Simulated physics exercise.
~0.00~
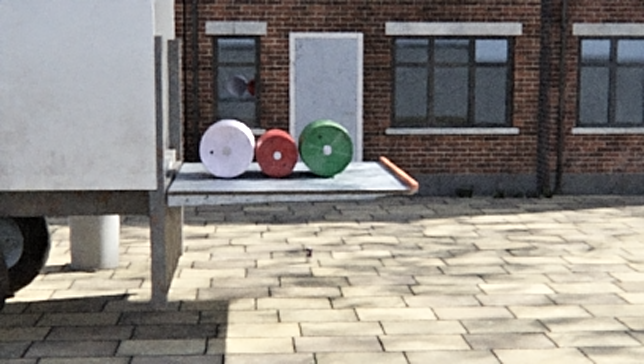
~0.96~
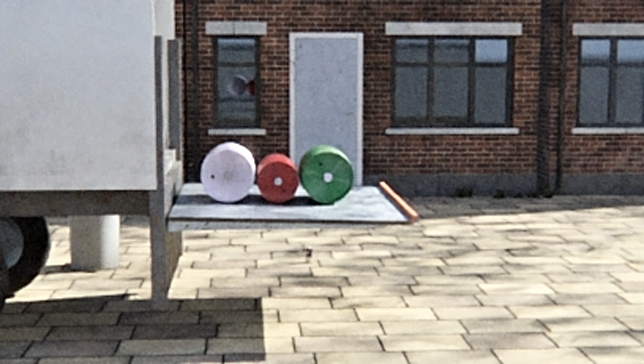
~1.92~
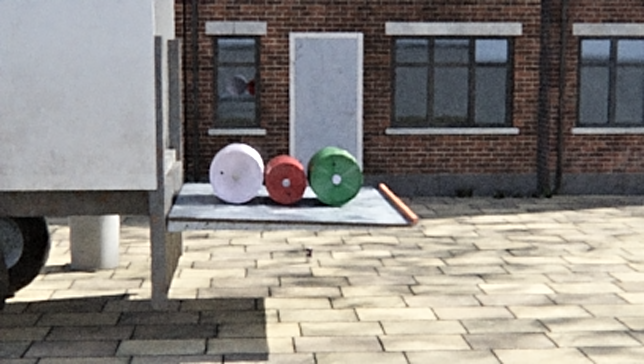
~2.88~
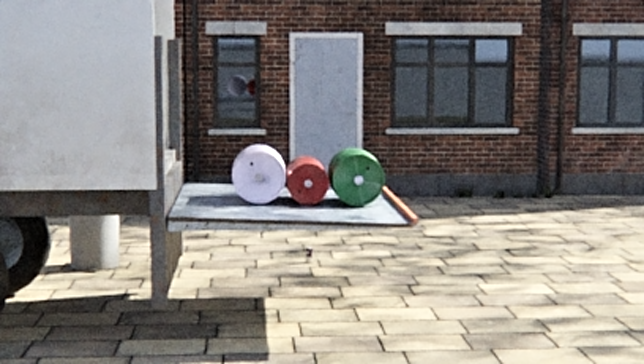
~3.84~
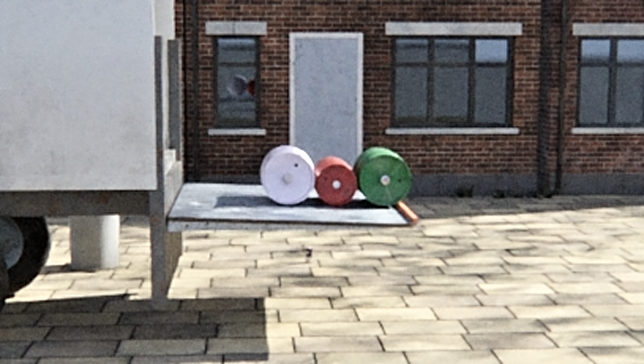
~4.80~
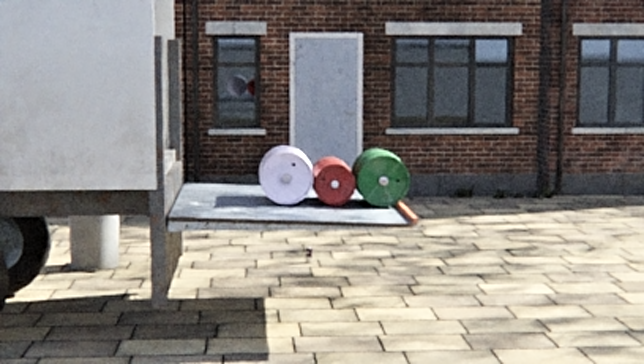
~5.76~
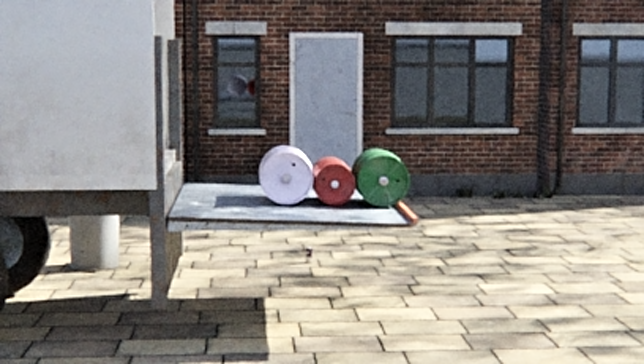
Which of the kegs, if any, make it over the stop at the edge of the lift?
None of them do. The green keg comes to rest at the stop, and the red and white ones stay on the lift behind it.
The clip opens on a white, a red and a green keg lying in a row on a tail-lift behind a truck, in a paved yard beside a brick building. The lift comes down a little and tips slightly outwards. All three kegs then begin rolling to the right, slowly at first, with the green one leading towards the orange stop at the outer edge. The green keg comes up against the stop, and the red and white ones end up close behind it. They finish at rest in a row, all still on the lift.
